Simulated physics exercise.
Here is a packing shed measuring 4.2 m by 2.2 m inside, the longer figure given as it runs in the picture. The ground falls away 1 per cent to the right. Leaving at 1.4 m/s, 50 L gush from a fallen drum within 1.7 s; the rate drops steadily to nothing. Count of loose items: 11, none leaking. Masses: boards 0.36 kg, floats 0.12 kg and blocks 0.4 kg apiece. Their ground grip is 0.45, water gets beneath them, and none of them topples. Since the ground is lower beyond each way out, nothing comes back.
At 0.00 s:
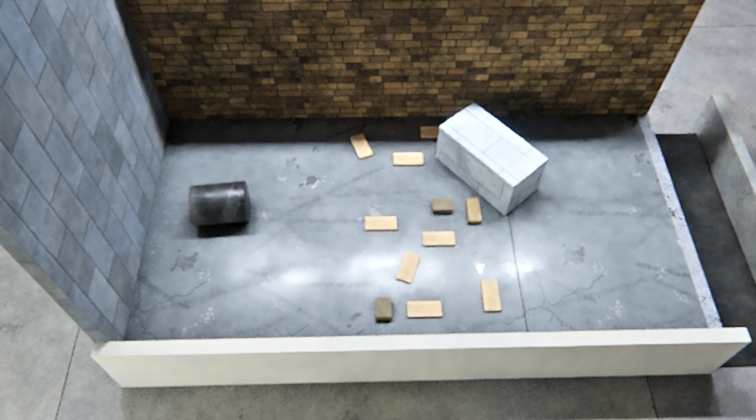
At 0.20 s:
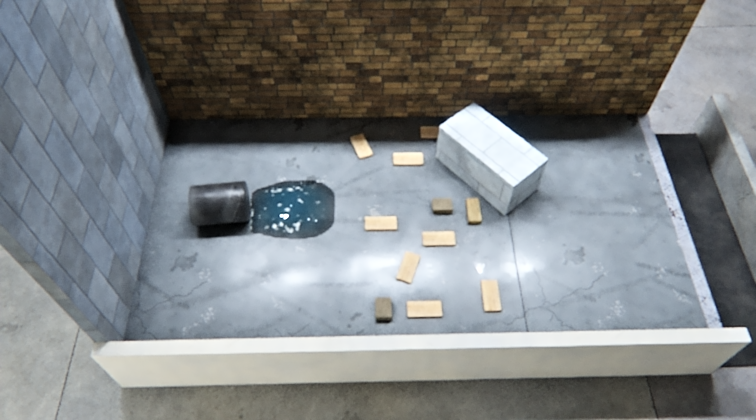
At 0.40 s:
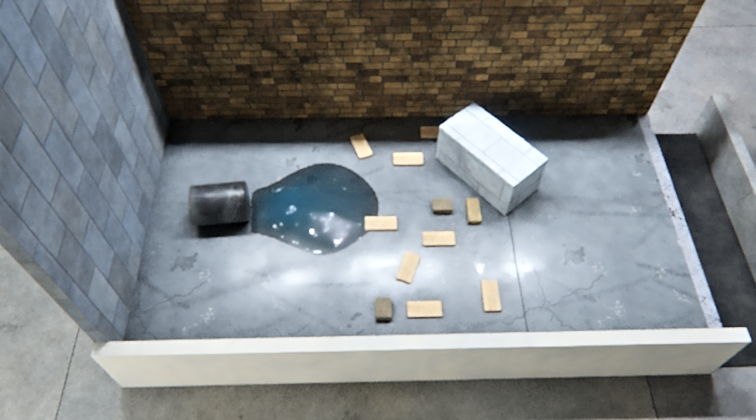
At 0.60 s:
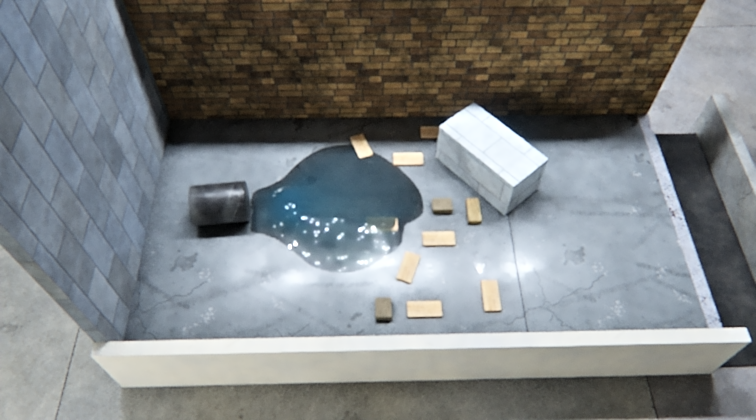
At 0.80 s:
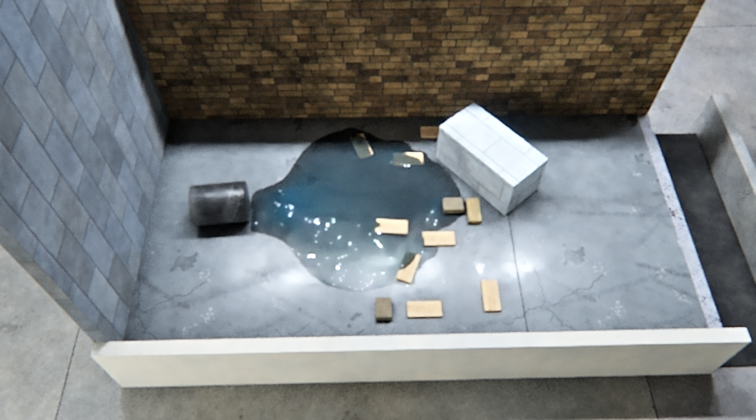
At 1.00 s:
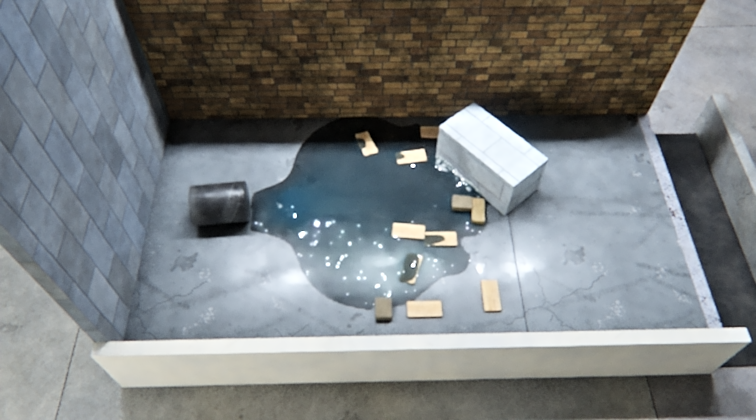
A dark pool of water poured from the black cylinder at left and spread rightward across the grey floor, reaching the scattered wooden pieces and the big white block, and nudged a few pieces slightly.
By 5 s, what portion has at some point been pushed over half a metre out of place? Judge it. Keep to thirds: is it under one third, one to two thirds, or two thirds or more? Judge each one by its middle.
Two thirds upward.
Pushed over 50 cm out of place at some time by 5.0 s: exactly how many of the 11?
11.
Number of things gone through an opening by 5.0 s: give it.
Total: 5.
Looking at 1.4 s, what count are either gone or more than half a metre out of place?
I make it 0.
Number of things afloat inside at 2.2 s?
9.
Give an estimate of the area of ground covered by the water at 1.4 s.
I'd estimate close to 3.0 m2.
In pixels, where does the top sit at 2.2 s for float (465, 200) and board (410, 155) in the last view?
Estimated pixels: (558, 247) and (455, 134).
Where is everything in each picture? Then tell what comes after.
In the first picture, a board at (381, 223) rests on the ground; a float at (442, 204) rests on the ground; 0.0 m2 under water; 0 of 11 have shifted.
In the second picture, a board at (381, 223) rests on the ground; a float at (442, 204), on the bottom; 0.3 m2 under water; 0 of 11 have shifted.
In the third picture, a board at (381, 223), on the bottom; a float at (442, 204), on the bottom; water covers 0.6 m2; 0 of 11 have shifted.
In the fourth picture, a board at (382, 223), on the bottom; a float at (442, 204) rests on the ground; 1.1 m2 under water; 0 of 11 have shifted.
In the fifth picture, a board at (392, 226), afloat, 9 cm from its start; a float at (453, 204), on the bottom, 9 cm from its start; water covers 1.7 m2; 2 of 11 have shifted.
In the sixth picture, a board at (409, 231) floats, 23 cm from its start; a float at (463, 202) floats, 16 cm from its start; water covers 2.3 m2; 3 of 11 have shifted.
After 1.4 s 0 of 11 are over 50 cm from their spots; 5 afloat.
After 2.2 s 6 of 11 are over 50 cm from their spots; 9 afloat.
After 3.5 s 10 of 11 are over 50 cm from their spots; 8 afloat.
After 5.0 s 11 of 11 are over 50 cm from their spots, and 11 have been at some point; 2 afloat.
